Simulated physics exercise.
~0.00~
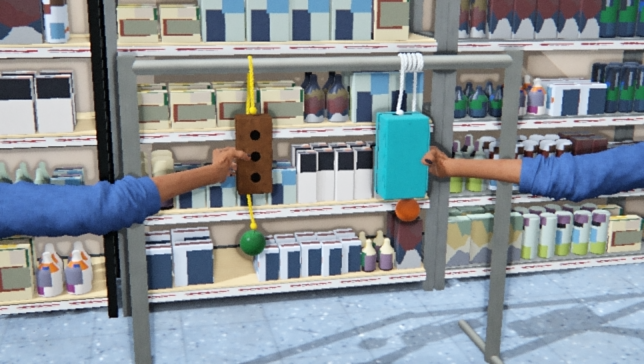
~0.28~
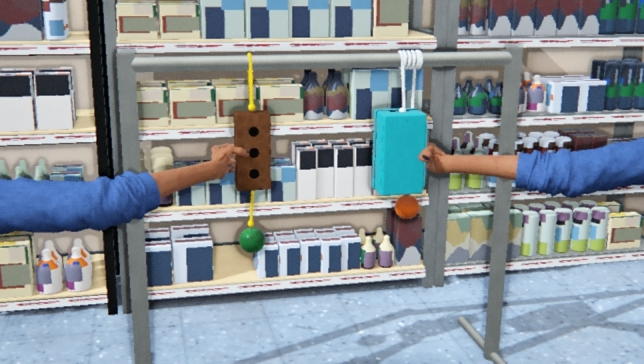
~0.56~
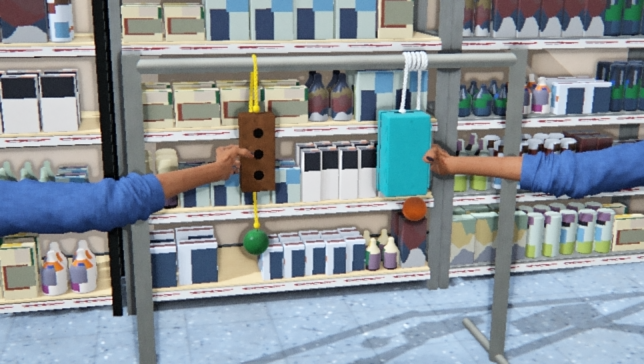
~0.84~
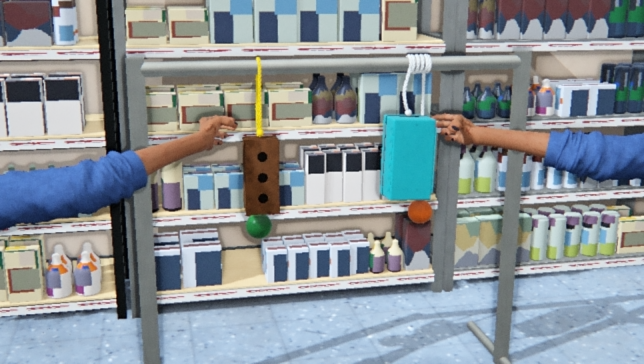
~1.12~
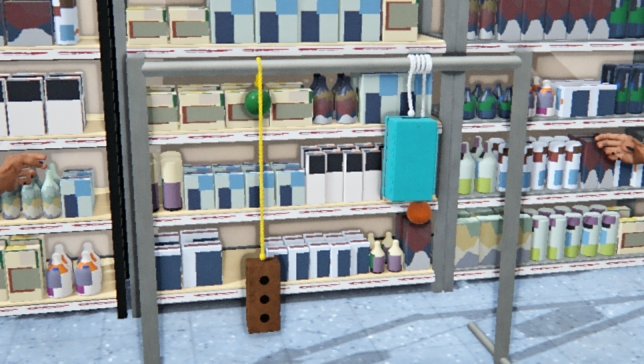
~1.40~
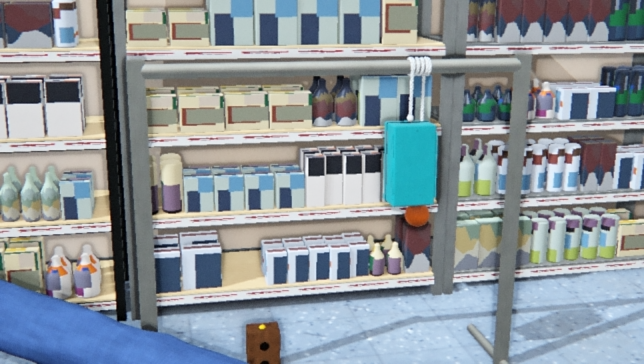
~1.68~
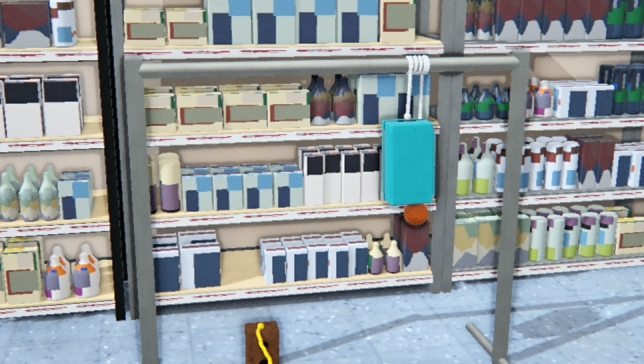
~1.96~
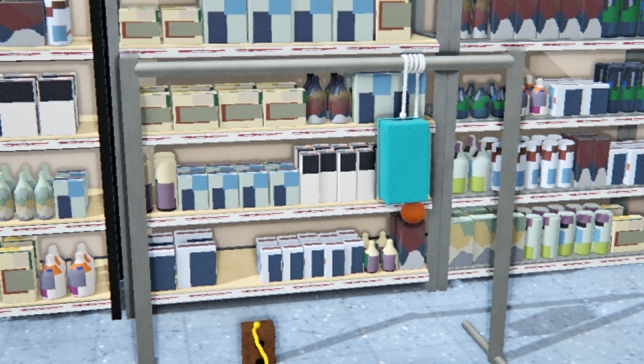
Brown brick dropping to the floor as two hands let go, its green ball rising, while the turquoise case stays hanging.
